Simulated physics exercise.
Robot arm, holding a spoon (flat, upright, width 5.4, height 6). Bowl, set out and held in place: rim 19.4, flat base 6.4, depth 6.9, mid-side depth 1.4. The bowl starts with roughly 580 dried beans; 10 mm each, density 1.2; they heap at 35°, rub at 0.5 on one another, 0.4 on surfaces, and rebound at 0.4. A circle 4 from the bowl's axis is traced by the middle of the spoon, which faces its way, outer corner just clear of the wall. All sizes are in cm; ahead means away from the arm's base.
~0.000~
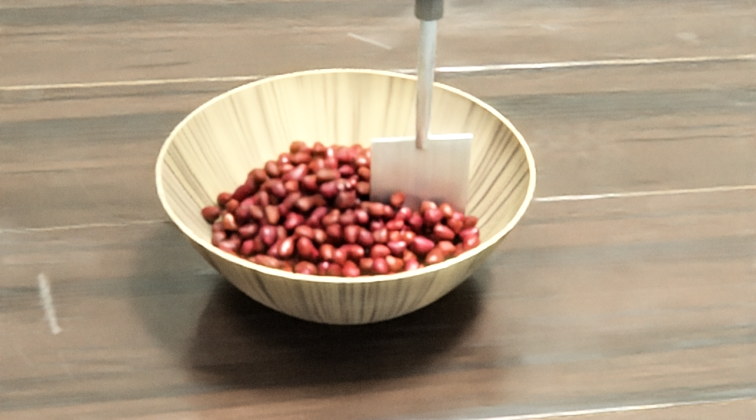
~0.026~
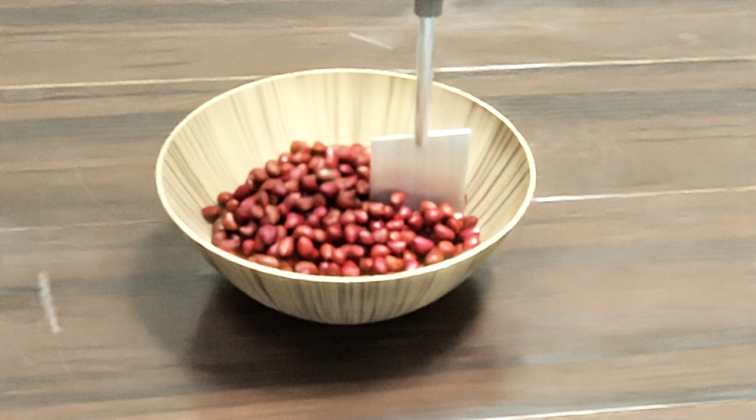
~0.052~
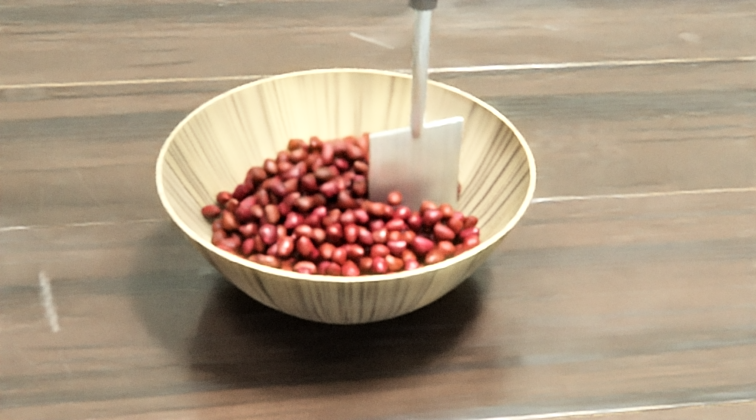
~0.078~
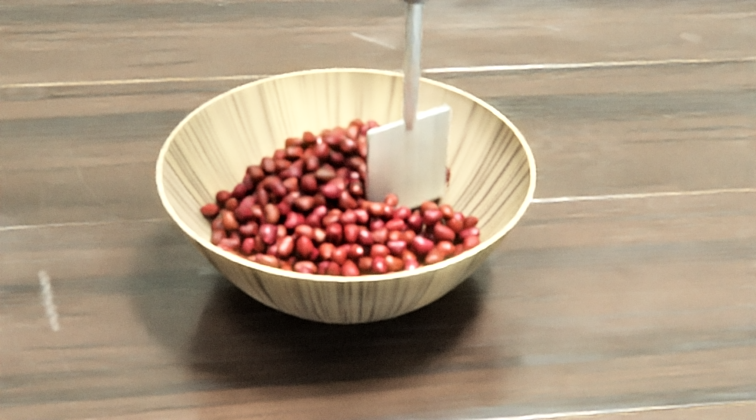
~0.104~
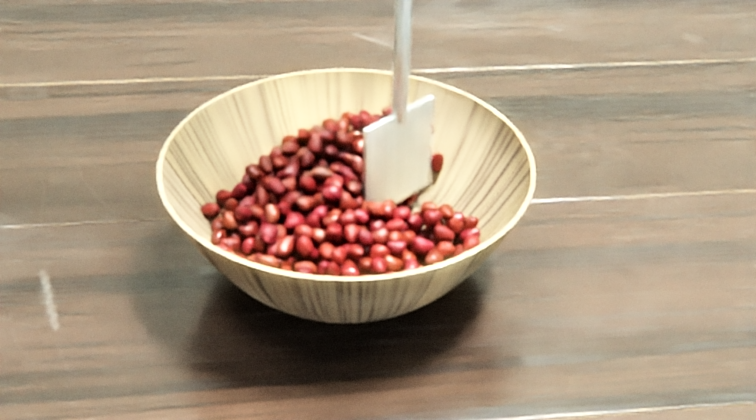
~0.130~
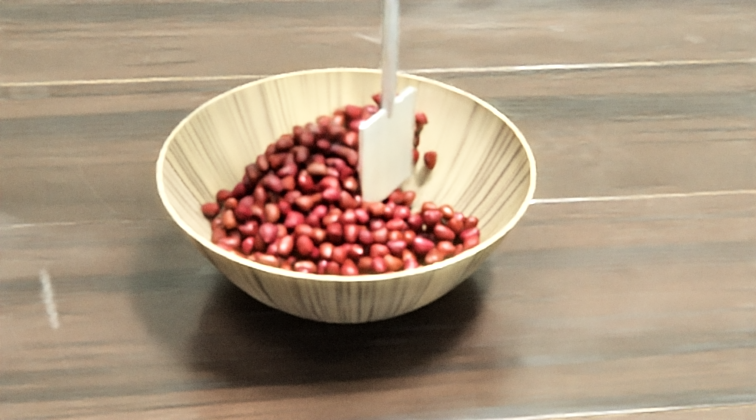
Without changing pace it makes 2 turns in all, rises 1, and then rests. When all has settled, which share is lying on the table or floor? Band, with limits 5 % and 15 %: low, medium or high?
Medium.
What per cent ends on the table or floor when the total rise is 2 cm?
About 5 percent.
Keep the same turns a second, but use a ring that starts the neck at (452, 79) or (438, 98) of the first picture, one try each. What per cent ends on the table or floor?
I'd put it at around 0 and 10 percent.
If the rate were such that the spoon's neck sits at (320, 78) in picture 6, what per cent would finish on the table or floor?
Roughly 40 per cent.
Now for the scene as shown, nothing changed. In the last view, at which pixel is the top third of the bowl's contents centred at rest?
At about (415, 188).
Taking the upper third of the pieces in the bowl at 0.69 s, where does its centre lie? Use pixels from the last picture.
Near (451, 192).
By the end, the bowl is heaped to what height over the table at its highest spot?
Roughly 7.0 centimetres.
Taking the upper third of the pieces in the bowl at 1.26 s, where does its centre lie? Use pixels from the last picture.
I'd put it close to (299, 251).
By 0.69 s, 315° round, highest piece 9 above the table; 562 in the bowl, 13 on the table or floor, 5 in flight or on the tool.
By 1.26 s, 219° round, highest piece 9 above the table; 541 in the bowl, 37 on the table or floor, 2 in flight or on the tool.
By 1.74 s, 0° round, highest piece 8 above the table; 535 in the bowl, 45 on the table or floor.
By 2.44 s, 0° round, highest piece 8 above the table; 535 in the bowl, 45 on the table or floor.
Final count, 535 in the bowl, 45 on the table or floor. That is 8 % on the table or floor.
